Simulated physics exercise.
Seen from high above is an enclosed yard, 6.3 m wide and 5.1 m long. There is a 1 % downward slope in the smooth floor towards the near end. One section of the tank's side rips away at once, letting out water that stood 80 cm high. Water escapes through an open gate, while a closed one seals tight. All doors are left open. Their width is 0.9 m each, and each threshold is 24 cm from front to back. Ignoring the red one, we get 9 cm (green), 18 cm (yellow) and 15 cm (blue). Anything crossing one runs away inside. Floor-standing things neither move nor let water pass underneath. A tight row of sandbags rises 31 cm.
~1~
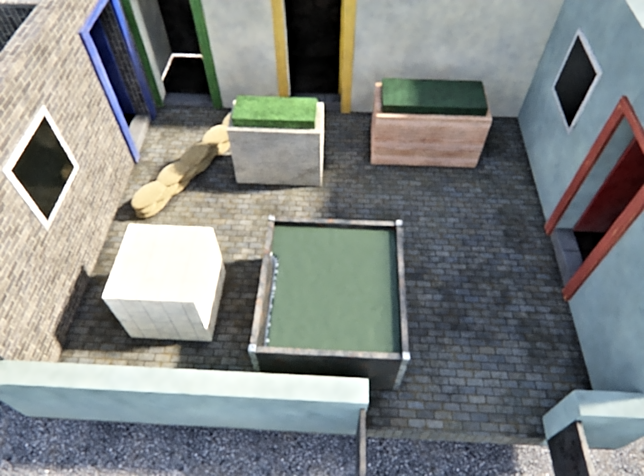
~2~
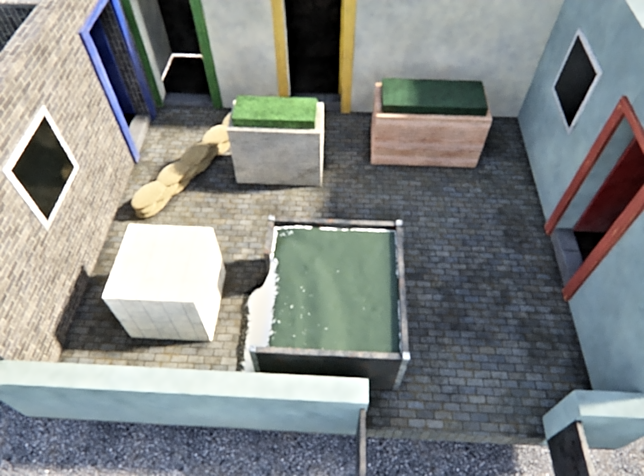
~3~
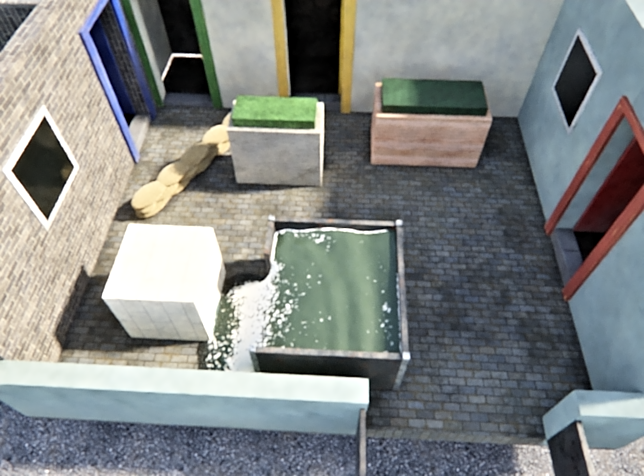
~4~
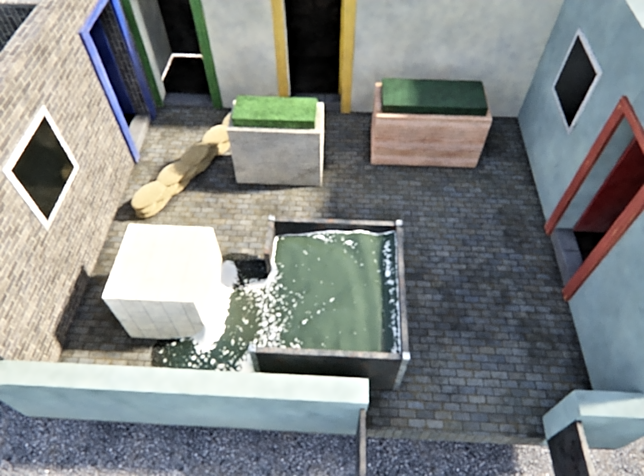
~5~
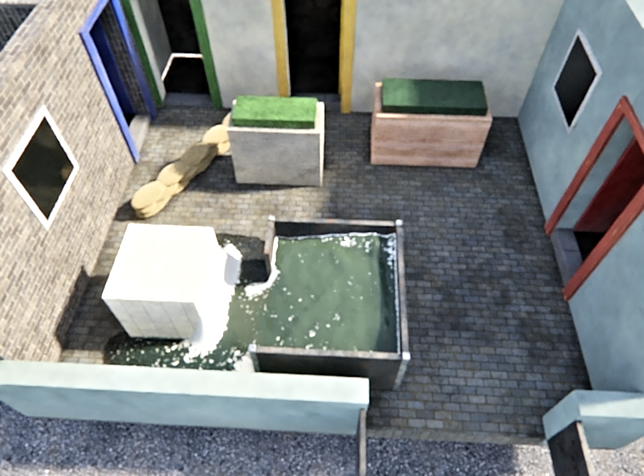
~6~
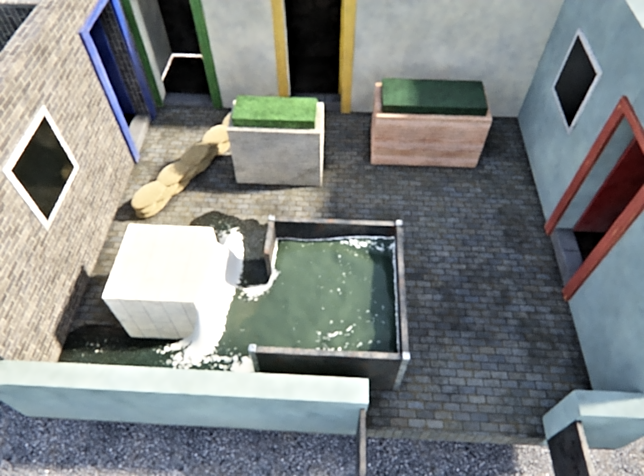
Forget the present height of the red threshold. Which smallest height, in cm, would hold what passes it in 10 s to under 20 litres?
It would have to be roughly 6.5 cm high.
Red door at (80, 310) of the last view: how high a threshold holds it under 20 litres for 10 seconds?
Roughly 27 cm, give or take.
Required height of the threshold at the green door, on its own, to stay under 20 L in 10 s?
At green, roughly 10.0 cm.
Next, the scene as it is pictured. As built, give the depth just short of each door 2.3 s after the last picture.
In cm: Red 0, green 14, yellow 5, blue 4.
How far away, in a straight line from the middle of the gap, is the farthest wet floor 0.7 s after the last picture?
Near 3.2 m, more or less.
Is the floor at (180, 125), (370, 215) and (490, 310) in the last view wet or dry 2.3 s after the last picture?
So the three spots come out swamped, swamped, spared, in that order.
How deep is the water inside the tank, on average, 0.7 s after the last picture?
The average depth is some 39 cm.
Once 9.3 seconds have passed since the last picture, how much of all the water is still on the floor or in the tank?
Around 88 per cent of the water.
Then, 0.7 s after the last picture water covers 25 % of the floor, deepest (55 cm) near (69, 374); it has not reached the red door.
Then, 2.3 s after the last picture water covers 60 % of the floor, deepest (27 cm) near (48, 389); it has not reached the red door.
Then, 9.3 s after the last picture water covers 95 % of the floor, deepest (12 cm) near (586, 418); 8 cm at the red door, 0 litres in over its 19 cm threshold.
At the red door as built, the water peaked near 12 cm, 5.1 s after the last picture.
With a threshold of 5.5 cm, 34 litres would have come in within the 10 s; with 7.5 cm, 13 litres. So under 20 litres takes about 6.5 cm.
